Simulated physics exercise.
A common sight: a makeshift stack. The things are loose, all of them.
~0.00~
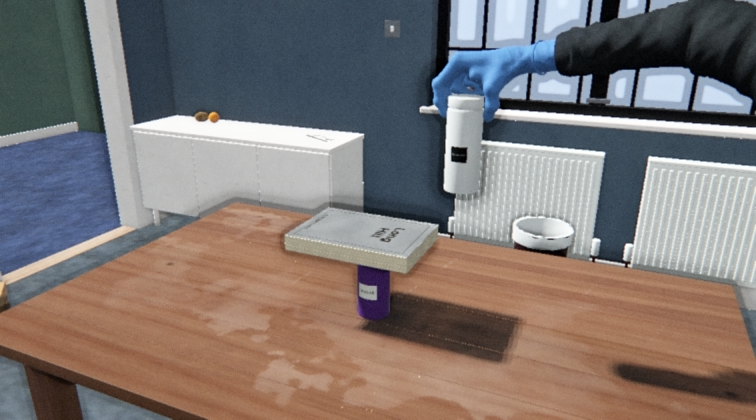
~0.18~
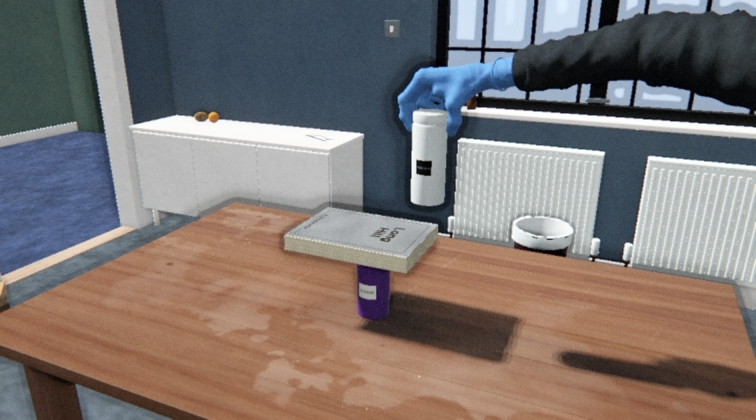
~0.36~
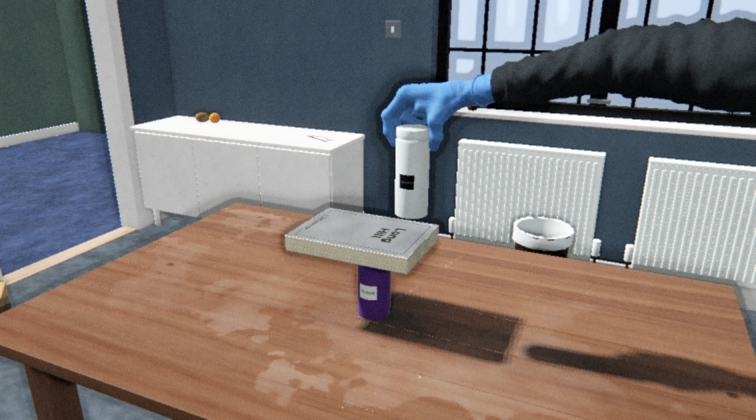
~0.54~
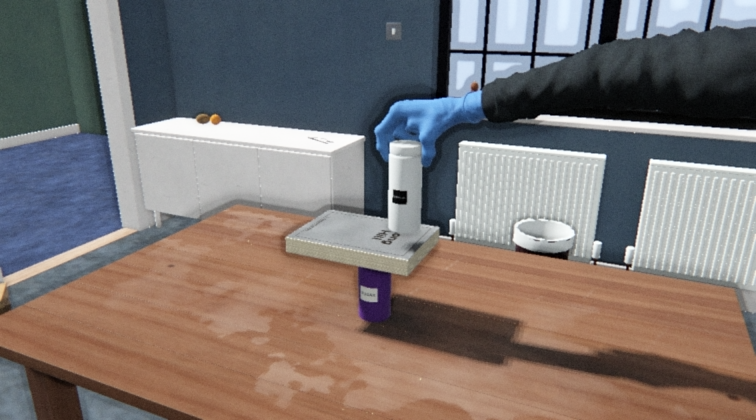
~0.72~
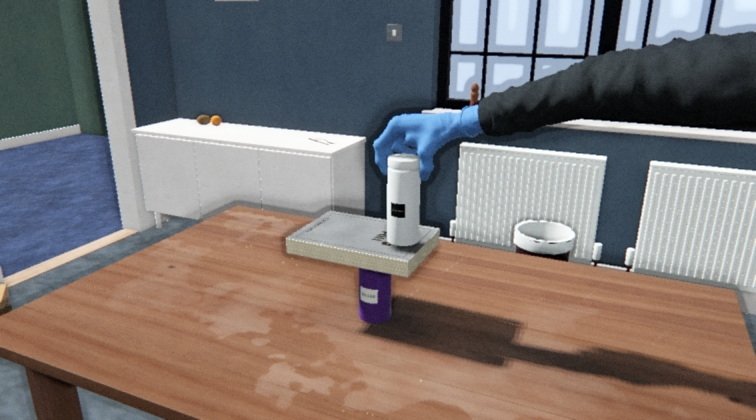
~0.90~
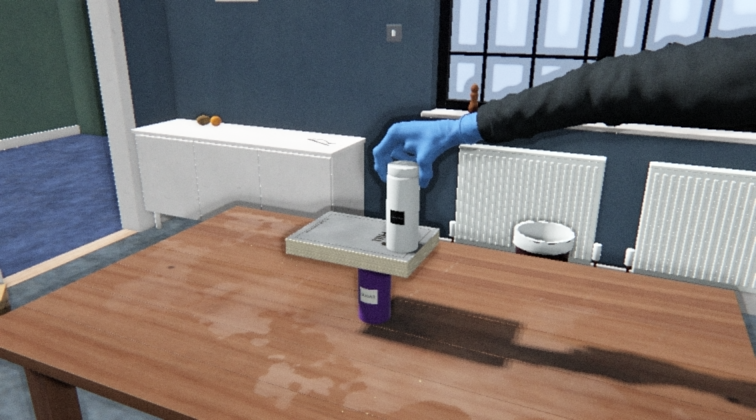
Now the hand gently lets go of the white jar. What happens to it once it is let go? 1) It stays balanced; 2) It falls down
1, it stays balanced.
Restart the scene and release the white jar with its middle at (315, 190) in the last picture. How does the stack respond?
The stack then collapses.
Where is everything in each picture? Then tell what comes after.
Coming down; white jar (464, 144); grey book (363, 237), in the first frame.
Coming down; white jar (429, 157); grey book (363, 237), in the second frame.
Coming down; white jar (412, 172); grey book (364, 237), in the third frame.
Coming down; white jar (405, 187); grey book (364, 239), in the fourth frame.
Coming down; white jar (404, 200); grey book (365, 240), in the fifth frame.
In place under the hand; white jar (403, 207); grey book (364, 241), in the sixth frame.
After 1.30 s, no change.
After 1.90 s, white jar resting near (403, 207).
In the end (3.5 s), all 3 unmoved. At the end, from the last picture's camera, white jar near (403, 207). The stack stays up.
